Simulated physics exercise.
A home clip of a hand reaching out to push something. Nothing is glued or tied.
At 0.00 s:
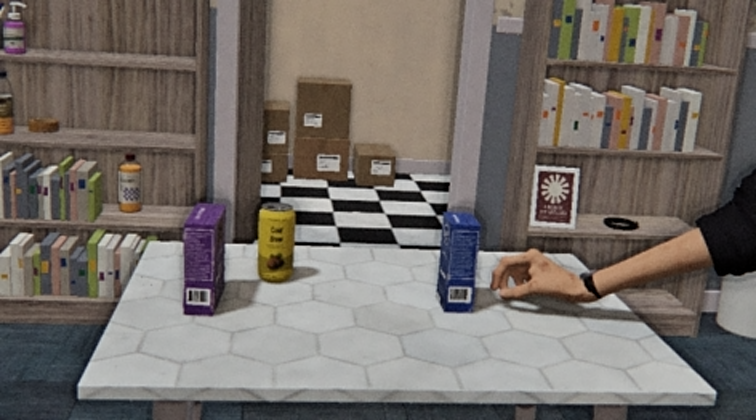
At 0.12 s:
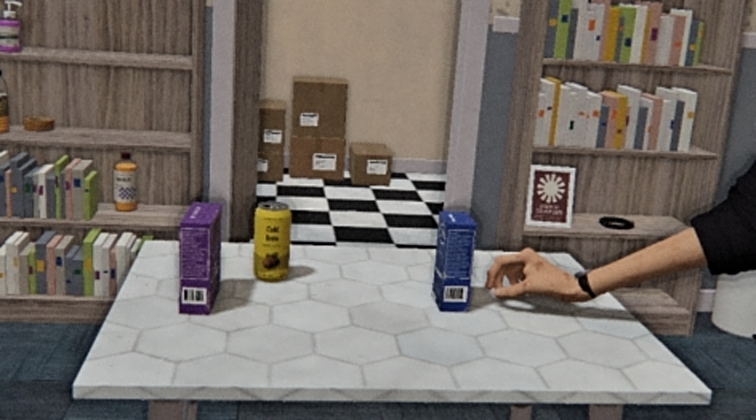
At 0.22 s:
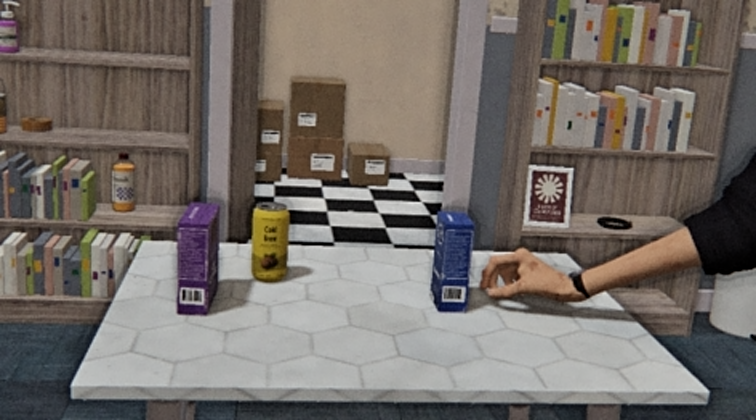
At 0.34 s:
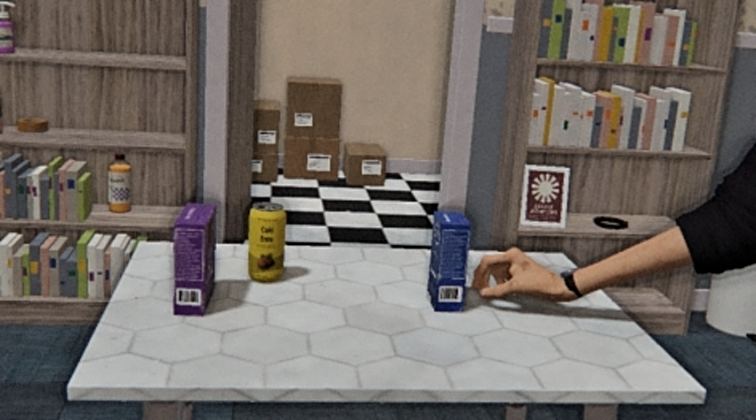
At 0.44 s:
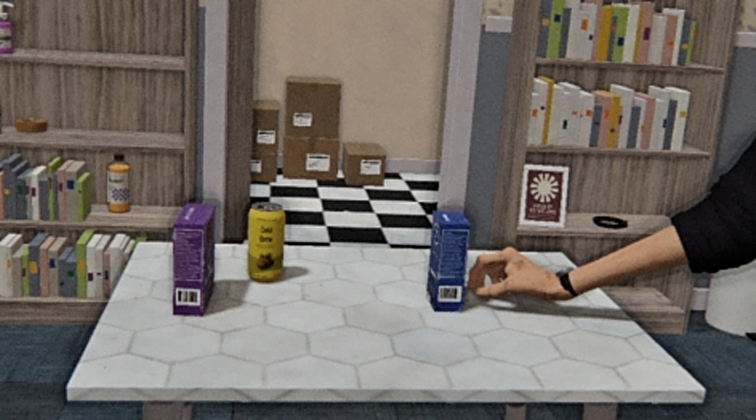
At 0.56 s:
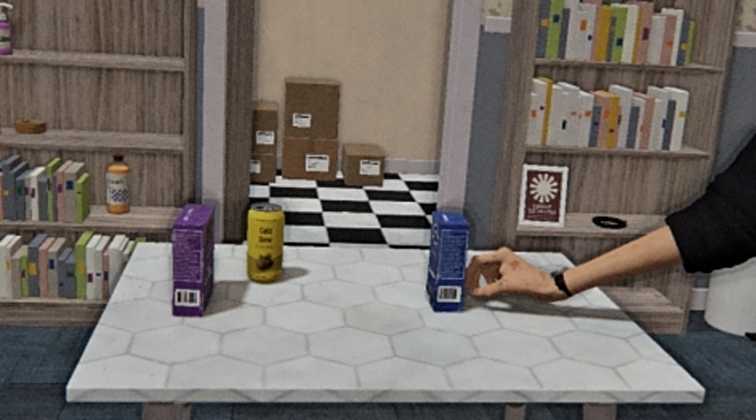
A hand edges slightly left up to a blue packet that stays still on the table.
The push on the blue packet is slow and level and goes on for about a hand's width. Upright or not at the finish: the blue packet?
The blue packet stays upright.
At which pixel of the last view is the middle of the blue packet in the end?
Around (377, 260).
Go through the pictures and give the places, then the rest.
Blue packet (458, 262), in the first frame.
Blue packet (454, 262), in the second frame.
Blue packet (452, 262), in the third frame.
Blue packet (448, 262), in the fourth frame.
Blue packet (448, 261), in the fifth frame.
Blue packet (447, 262), in the sixth frame.
By 1.26 s, blue packet moved a little near (426, 261).
By 1.96 s, blue packet moved about its own width near (398, 260).
When it is over (3.0 s), moved from the start, blue packet. End places, in pixels of the last picture, blue packet near (377, 260).
